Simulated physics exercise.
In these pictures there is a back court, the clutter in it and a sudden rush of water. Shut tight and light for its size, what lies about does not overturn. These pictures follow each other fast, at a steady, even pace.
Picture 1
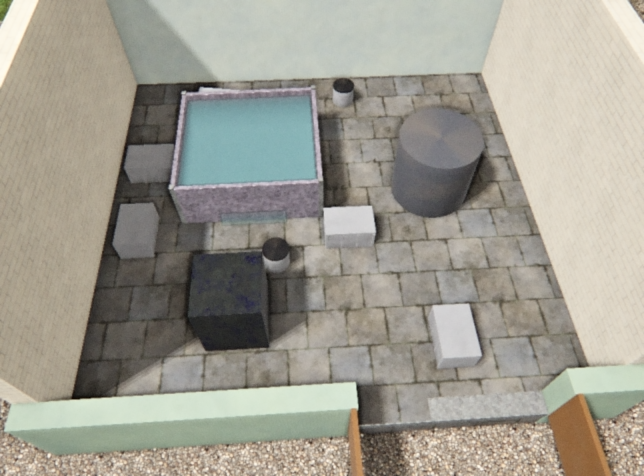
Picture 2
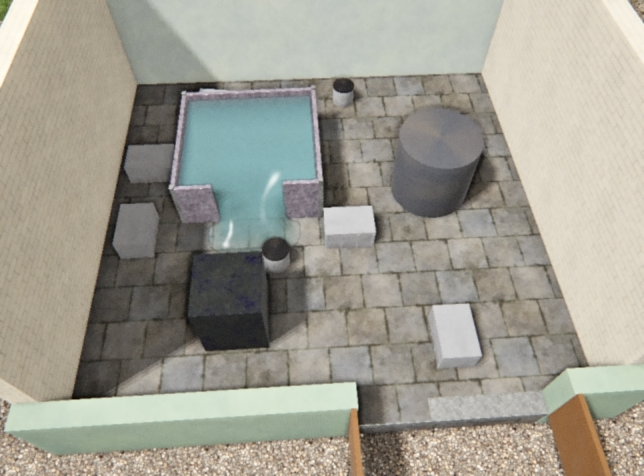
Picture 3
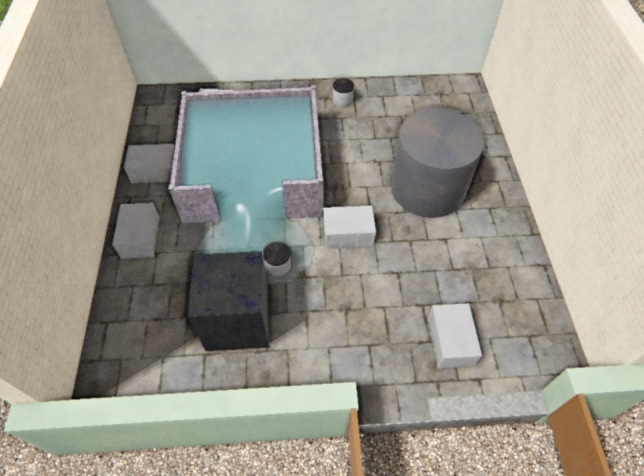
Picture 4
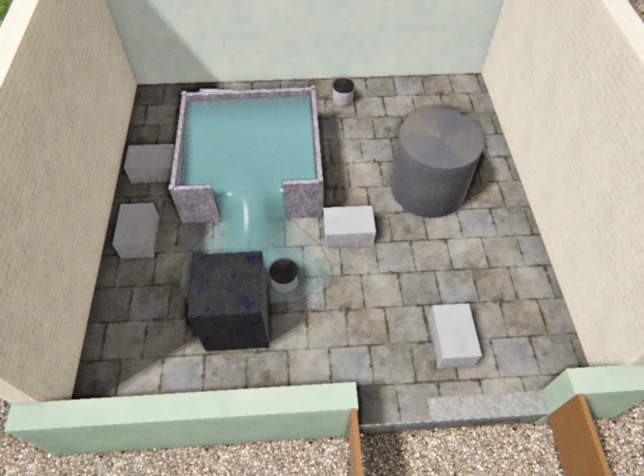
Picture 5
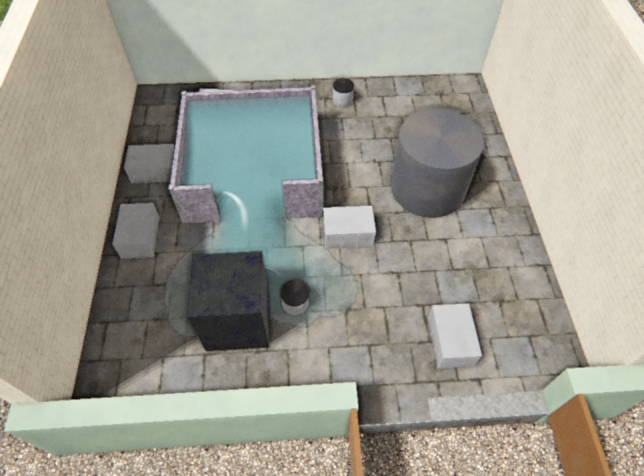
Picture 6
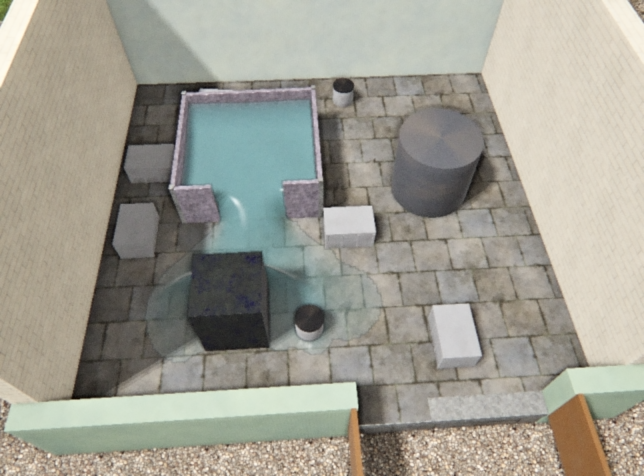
Water pouring through a gap in a raised pool's front wall, spreading around a dark block and pushing a small pail across paving.
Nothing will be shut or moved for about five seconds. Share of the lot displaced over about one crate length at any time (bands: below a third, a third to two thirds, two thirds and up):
A third to two thirds.
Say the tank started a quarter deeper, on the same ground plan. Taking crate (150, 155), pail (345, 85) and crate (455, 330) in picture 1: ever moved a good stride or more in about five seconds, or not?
Went the distance, fell short, went the distance.
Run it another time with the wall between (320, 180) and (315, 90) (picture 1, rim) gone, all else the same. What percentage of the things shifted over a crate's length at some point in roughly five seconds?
Result: Close to 30 %.
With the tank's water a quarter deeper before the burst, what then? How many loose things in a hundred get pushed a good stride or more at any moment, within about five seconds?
Around 60 in a hundred.
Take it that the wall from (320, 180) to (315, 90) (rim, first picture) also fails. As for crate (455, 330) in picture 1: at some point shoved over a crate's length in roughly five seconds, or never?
Recorded result: Full stretch covered.
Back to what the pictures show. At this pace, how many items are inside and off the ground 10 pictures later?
Exactly 0 of them.
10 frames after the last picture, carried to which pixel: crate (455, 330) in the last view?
About (551, 330).
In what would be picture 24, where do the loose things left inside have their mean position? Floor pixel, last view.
Mean position: About (288, 185).
A moment on, 1 of 7 are well off their spots; 0 afloat.
Next, 2 of 7 are well off their spots; 0 afloat.
Later, 2 of 7 are well off their spots; 2 afloat.
In the end, 4 of 7 are well off their spots, and 4 have been at some point; 2 afloat.
